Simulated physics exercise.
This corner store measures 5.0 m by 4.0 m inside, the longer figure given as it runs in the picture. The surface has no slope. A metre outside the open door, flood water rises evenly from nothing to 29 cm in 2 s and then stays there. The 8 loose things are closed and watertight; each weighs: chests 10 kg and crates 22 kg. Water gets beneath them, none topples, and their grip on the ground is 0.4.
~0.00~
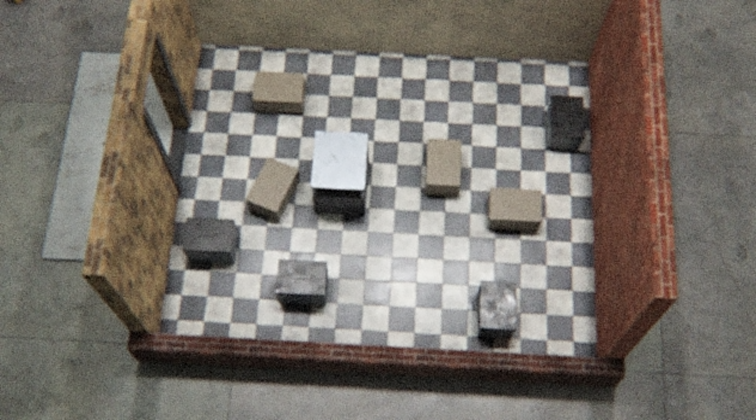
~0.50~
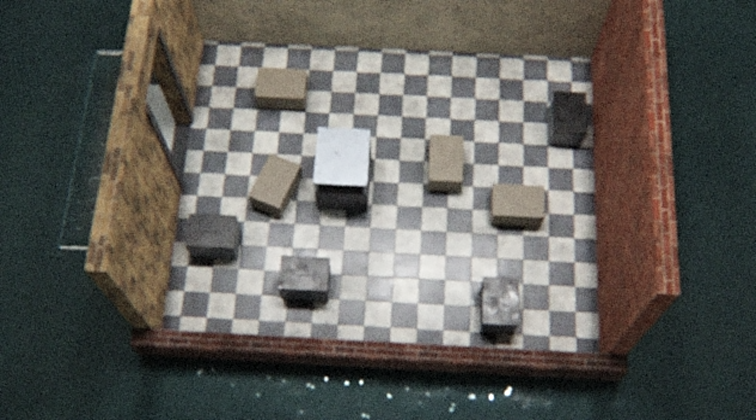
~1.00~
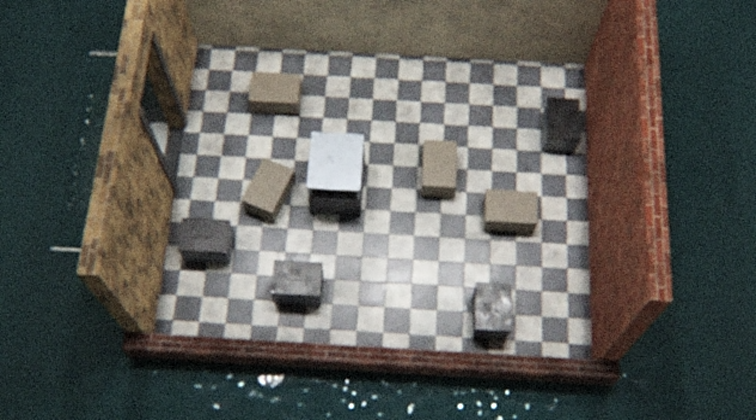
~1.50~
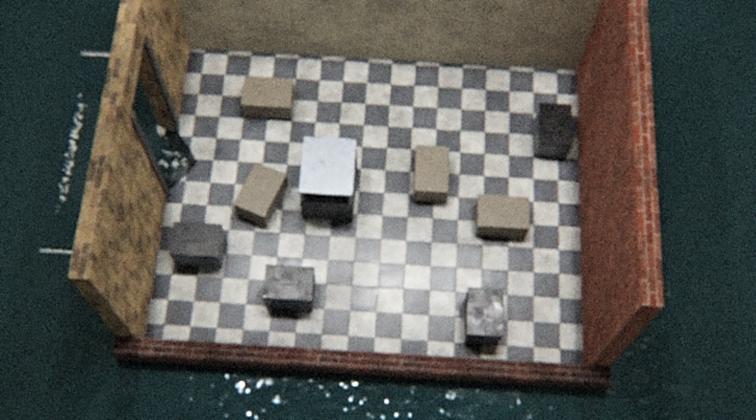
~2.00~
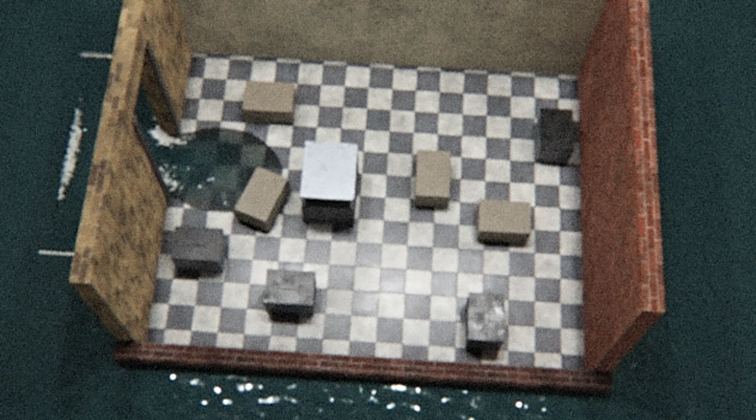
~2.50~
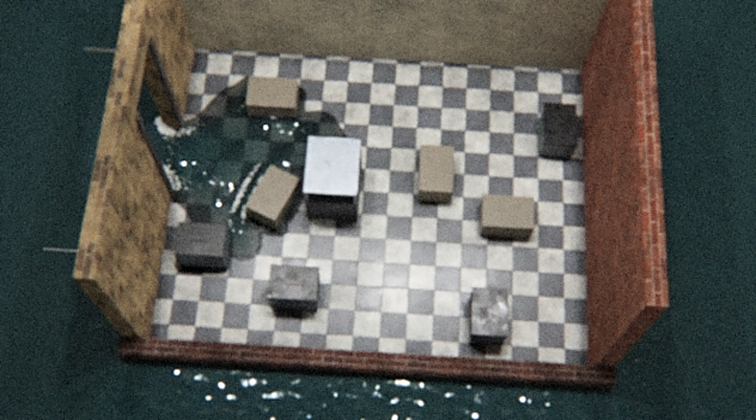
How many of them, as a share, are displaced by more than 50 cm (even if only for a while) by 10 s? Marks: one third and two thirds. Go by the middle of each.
It is between one and two thirds.
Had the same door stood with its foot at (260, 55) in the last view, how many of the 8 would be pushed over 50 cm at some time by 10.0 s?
Then 5.
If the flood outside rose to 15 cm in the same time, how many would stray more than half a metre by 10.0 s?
In that case 0 of them.
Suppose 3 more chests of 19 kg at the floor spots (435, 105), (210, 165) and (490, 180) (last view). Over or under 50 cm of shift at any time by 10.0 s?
In that order: More, past it, under.
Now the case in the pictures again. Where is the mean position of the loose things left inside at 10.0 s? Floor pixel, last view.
Near (418, 248).
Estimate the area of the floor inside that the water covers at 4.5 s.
Roughly 13 m2.
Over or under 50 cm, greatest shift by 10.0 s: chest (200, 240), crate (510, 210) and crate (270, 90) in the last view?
In turn: Over, under, under.
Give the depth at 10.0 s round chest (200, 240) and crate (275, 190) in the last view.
About 6 and 13 cm.
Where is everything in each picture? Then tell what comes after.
In the first frame, a crate at (272, 184) rests on the ground; a chest at (498, 305) rests on the ground; water covers 0.0 m2; 0 of 8 have shifted.
In the second frame, a crate at (275, 180) rests on the ground; a chest at (501, 301), on the bottom; water covers 0.0 m2; 0 of 8 have shifted.
In the third frame, a crate at (268, 185) rests on the ground; a chest at (493, 306), on the bottom; water covers 0.0 m2; 0 of 8 have shifted.
In the fourth frame, a crate at (260, 189), on the bottom; a chest at (485, 312) rests on the ground; 0.1 m2 under water; 0 of 8 have shifted.
In the fifth frame, a crate at (261, 194) rests on the ground; a chest at (486, 317), on the bottom; 1.1 m2 under water; 0 of 8 have shifted.
In the sixth frame, a crate at (273, 192) rests on the ground, 10 cm from its start; a chest at (490, 311), on the bottom; water covers 2.6 m2; 1 of 8 have shifted.
After 3.5 s 1 of 8 are over 50 cm from their spots; 0 afloat.
After 4.5 s 2 of 8 are over 50 cm from their spots; 0 afloat.
After 7.0 s 3 of 8 are over 50 cm from their spots; 2 afloat.
After 10.0 s 4 of 8 are over 50 cm from their spots, and 4 have been at some point; 5 afloat.
